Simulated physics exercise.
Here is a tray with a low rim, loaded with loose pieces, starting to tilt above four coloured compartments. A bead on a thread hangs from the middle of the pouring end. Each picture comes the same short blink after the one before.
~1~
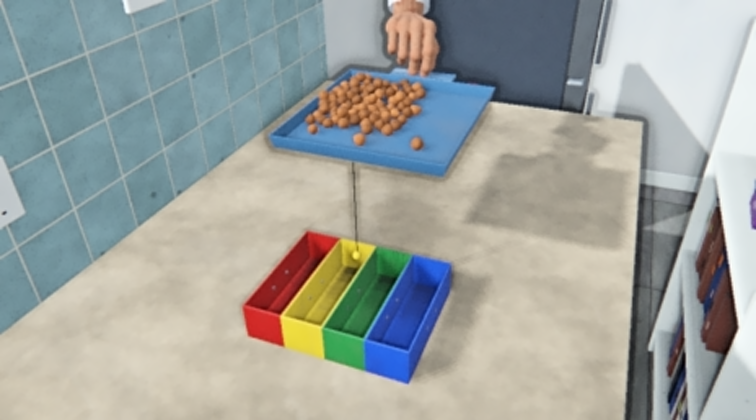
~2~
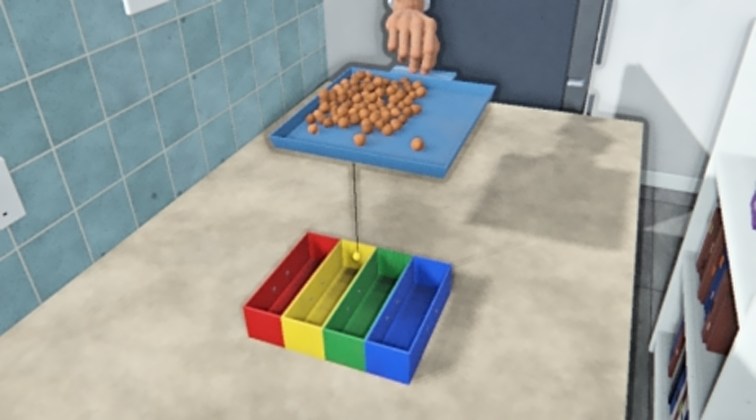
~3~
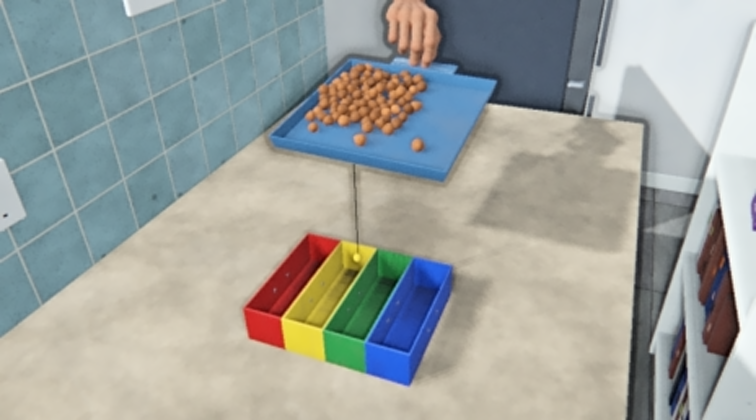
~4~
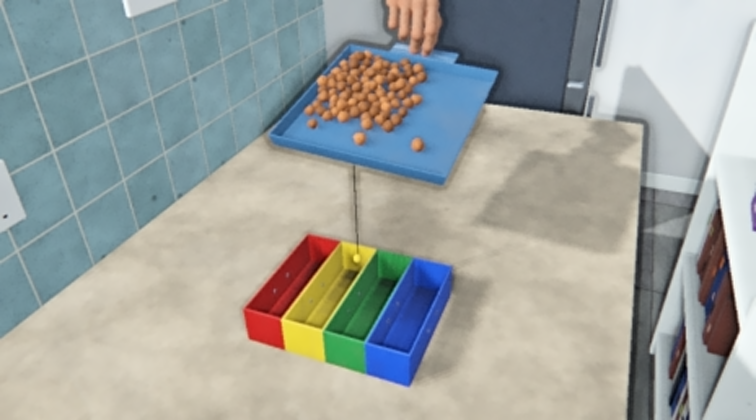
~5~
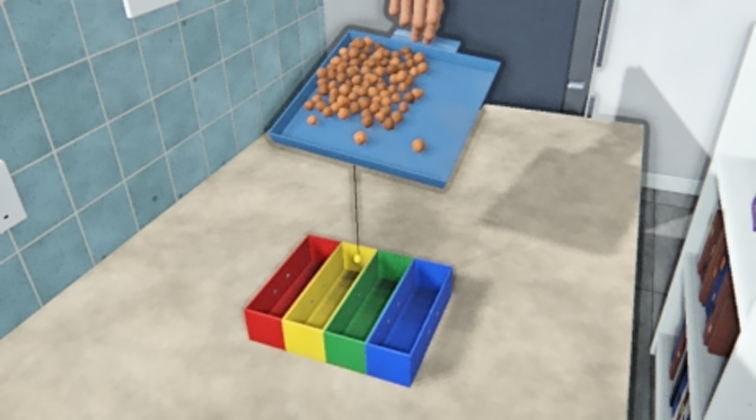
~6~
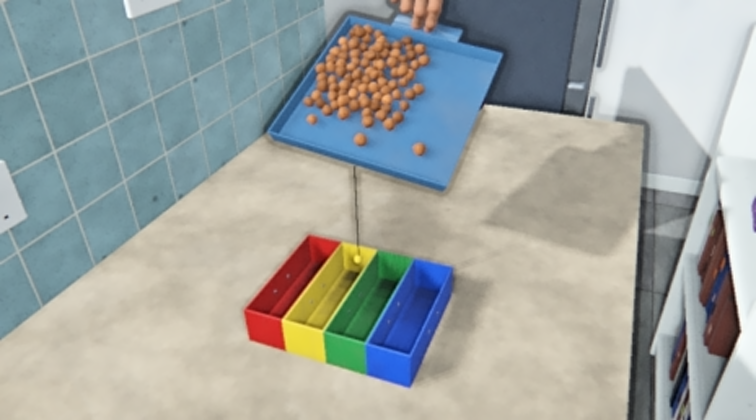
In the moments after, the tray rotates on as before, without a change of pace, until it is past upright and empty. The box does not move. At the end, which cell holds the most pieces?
Fullest: The blue cell.
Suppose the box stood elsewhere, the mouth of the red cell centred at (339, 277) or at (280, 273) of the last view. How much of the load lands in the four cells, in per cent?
First some 90, then 50 per cent.
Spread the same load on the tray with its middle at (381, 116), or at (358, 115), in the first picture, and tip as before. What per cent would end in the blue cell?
In turn 40 and 30 in a hundred.
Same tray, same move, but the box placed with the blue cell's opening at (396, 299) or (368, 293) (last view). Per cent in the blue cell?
Roughly 30 per cent, and 20 per cent.
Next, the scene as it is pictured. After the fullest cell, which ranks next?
It is the cell in green.
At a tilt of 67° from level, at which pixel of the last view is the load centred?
Roughly at (401, 158).
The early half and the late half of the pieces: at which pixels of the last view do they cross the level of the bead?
At about (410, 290), then at (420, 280).
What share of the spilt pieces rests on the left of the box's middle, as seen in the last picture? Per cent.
Near 10 %.
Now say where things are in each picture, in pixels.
The first picture shows corners of the pouring end (273, 135) and (443, 164), level; middle of the load (368, 101), hazelnuts; bead on its thread (357, 255); red cell (264, 323); yellow cell (303, 335); green cell (344, 346); blue cell (387, 359).
The second picture shows corners of the pouring end (274, 135) and (444, 165), level; middle of the load (369, 100).
The third picture shows corners of the pouring end (274, 135) and (444, 169), tipped barely, lowest at the right corner; middle of the load (369, 95).
The fourth picture shows corners of the pouring end (273, 133) and (444, 174), tipped a little, lowest at the right corner; middle of the load (369, 87).
The fifth picture shows corners of the pouring end (273, 132) and (444, 178), tipped clearly, lowest at the right corner; middle of the load (369, 79).
The sixth picture shows corners of the pouring end (272, 130) and (444, 182), tipped clearly, lowest at the right corner; middle of the load (370, 72), roughly a quarter on the move; red cell (265, 327); yellow cell (304, 338); green cell (345, 350); blue cell (388, 363).
Just after the last frame, tray tipped steeply; the larger part on the tray; just a few in the blue cell; just a few in the green cell; roughly a quarter falling or outside the box.
A moment on, tray tipped past a quarter turn; about a tenth on the tray; roughly a third in the blue cell; about a tenth in the green cell; just a few in the yellow cell; roughly half falling or outside the box.
Further on, tray tipped past a quarter turn; roughly half in the blue cell; roughly a quarter in the green cell; just a few in the yellow cell; just a few in the red cell; roughly a quarter falling or outside the box.
When it is over, tray tipped past a quarter turn; roughly half in the blue cell; roughly a quarter in the green cell; just a few in the yellow cell; just a few in the red cell; roughly a quarter outside the box.
